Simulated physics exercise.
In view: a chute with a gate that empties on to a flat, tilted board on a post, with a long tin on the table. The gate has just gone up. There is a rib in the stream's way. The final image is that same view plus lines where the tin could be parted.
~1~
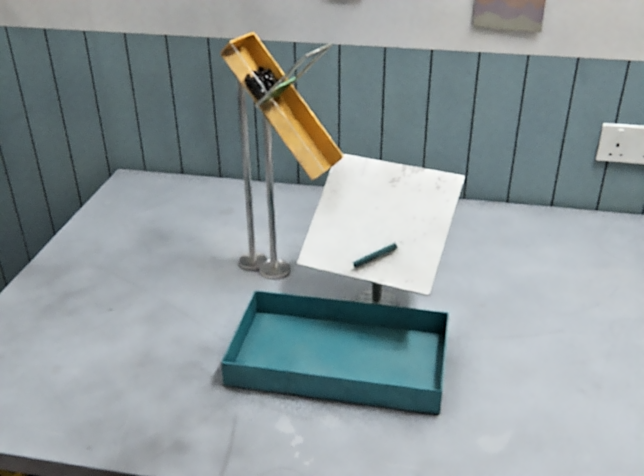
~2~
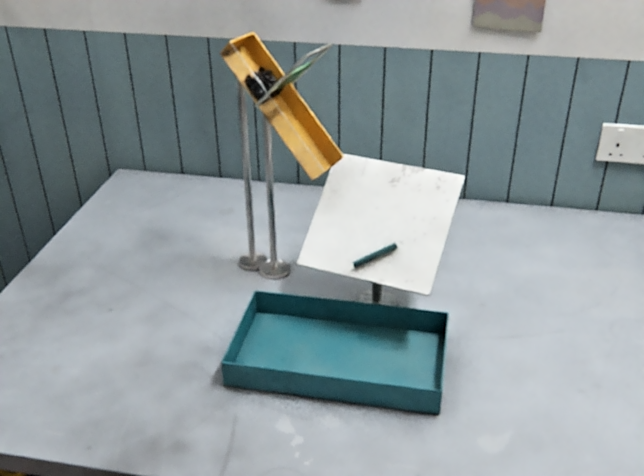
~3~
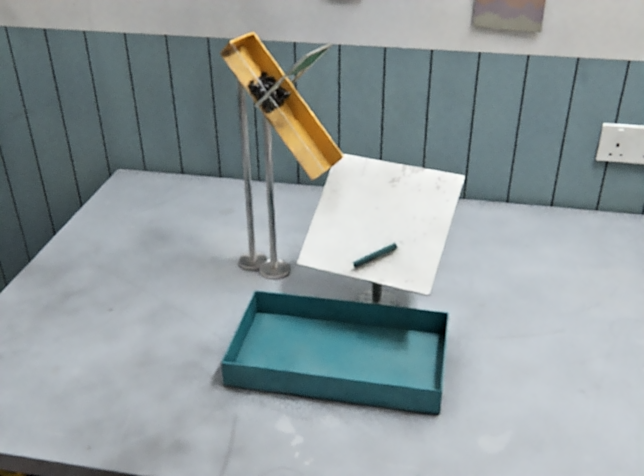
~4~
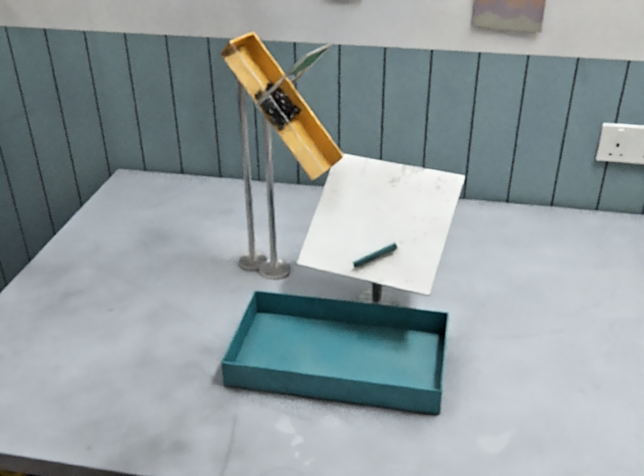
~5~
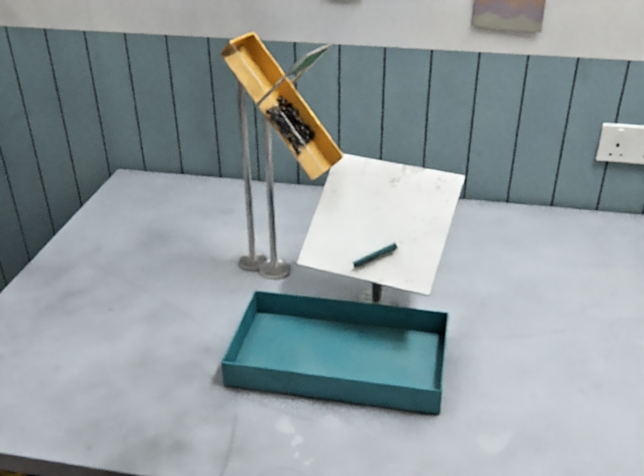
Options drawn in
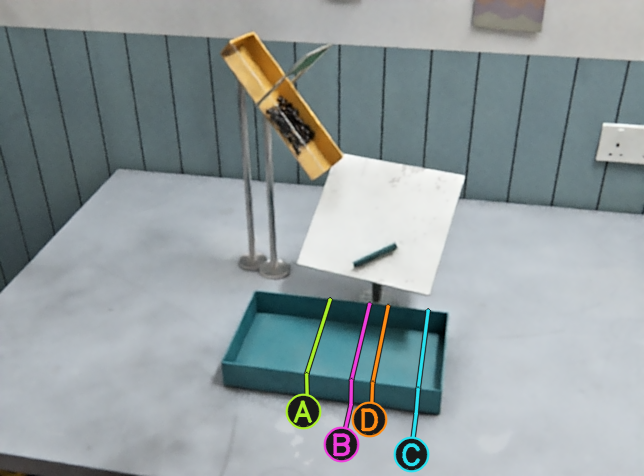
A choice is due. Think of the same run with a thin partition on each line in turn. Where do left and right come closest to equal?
Line A does it best.
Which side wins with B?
More lands on the left.
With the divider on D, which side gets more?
Left.
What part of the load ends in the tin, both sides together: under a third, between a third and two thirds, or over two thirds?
It is over two thirds.
On the marked copy, line A crosses the front rim at (306, 373); line B crosses the front rim at (351, 379); line C crosses the front rim at (418, 388); line D crosses the front rim at (372, 382).
If A is chosen, of what is caught, about a third on the left of the divider, about two thirds on the right.
If B is chosen, of what is caught, most on the left of the divider, a small part on the right.
If C is chosen, of what is caught, nearly all on the left of the divider, a stray few on the right.
If D is chosen, of what is caught, nearly all on the left of the divider, a small part on the right.
